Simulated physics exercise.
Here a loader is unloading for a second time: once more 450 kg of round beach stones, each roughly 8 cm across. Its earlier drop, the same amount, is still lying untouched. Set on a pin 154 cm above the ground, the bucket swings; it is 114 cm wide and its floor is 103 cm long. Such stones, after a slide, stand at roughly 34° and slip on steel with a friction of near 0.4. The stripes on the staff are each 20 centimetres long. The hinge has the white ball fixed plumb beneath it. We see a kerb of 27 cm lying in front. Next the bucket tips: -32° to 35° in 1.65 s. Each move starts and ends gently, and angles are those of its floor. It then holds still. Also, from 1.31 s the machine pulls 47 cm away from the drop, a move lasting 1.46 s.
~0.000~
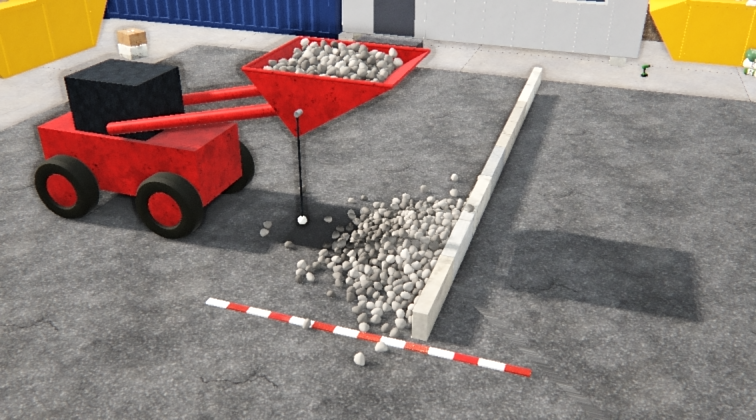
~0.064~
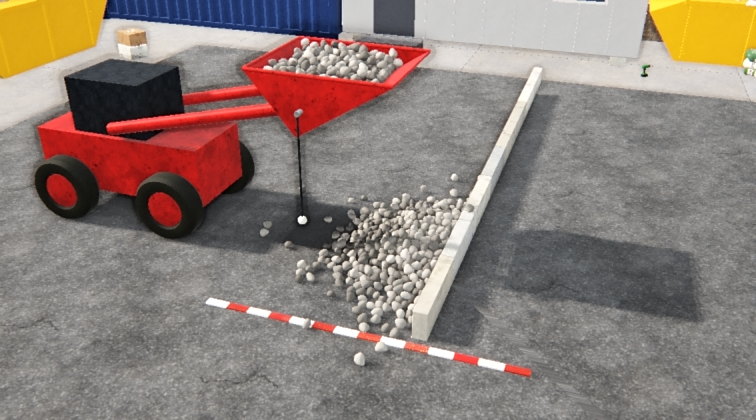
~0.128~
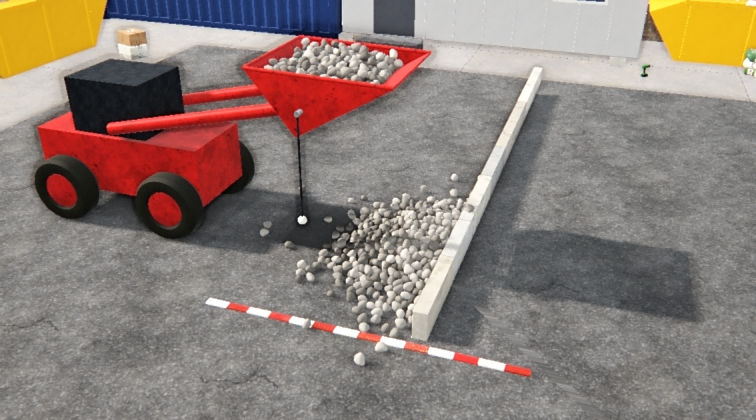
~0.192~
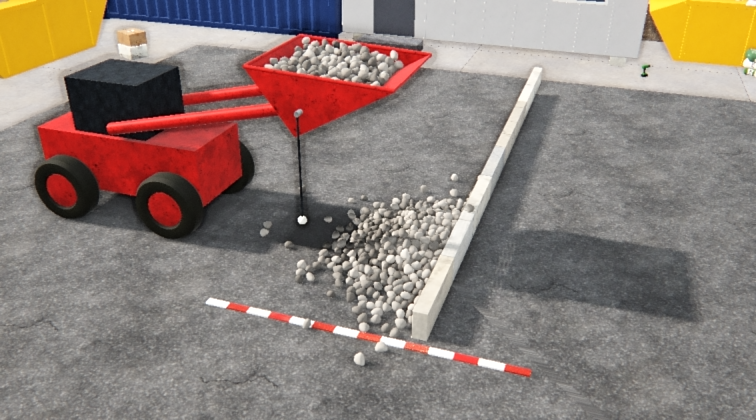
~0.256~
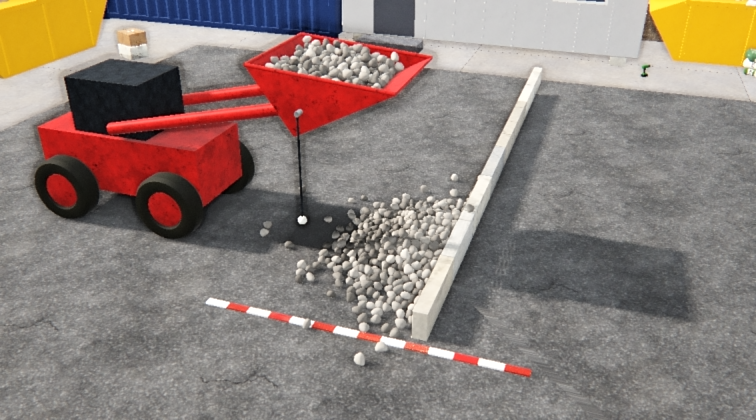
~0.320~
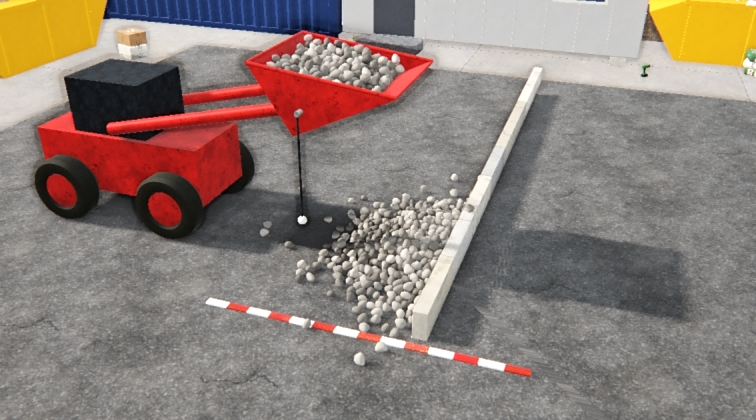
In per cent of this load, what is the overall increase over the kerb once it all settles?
10 out of 100, about.
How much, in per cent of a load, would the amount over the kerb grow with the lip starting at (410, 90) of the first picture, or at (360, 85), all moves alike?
First place: Roughly 25 %; second place: Roughly 0 %.
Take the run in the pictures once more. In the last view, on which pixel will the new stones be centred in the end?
In the last view, about pixel (418, 236).
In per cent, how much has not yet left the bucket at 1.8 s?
Roughly 40 per cent remains inside.
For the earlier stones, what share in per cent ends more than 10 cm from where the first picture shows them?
Some 20 percent, give or take.
After 1.2 s the floor is at 25°; in per cent of one load, 99 in the bucket, 101 on this side of the kerb; the foremost stones are at (445, 254).
After 1.8 s the floor is at 35°; in per cent of one load, 39 in the bucket, 160 on this side of the kerb; the foremost stones are at (456, 224).
After 3.2 s the floor is at 35°; in per cent of one load, 0 in the bucket, 189 on this side of the kerb, 10 over the kerb; the foremost stones are at (570, 293).
After 5.9 s the floor is at 35°; in per cent of one load, 0 in the bucket, 189 on this side of the kerb, 10 over the kerb; the foremost stones are at (570, 293). Net gain over the kerb, 10.
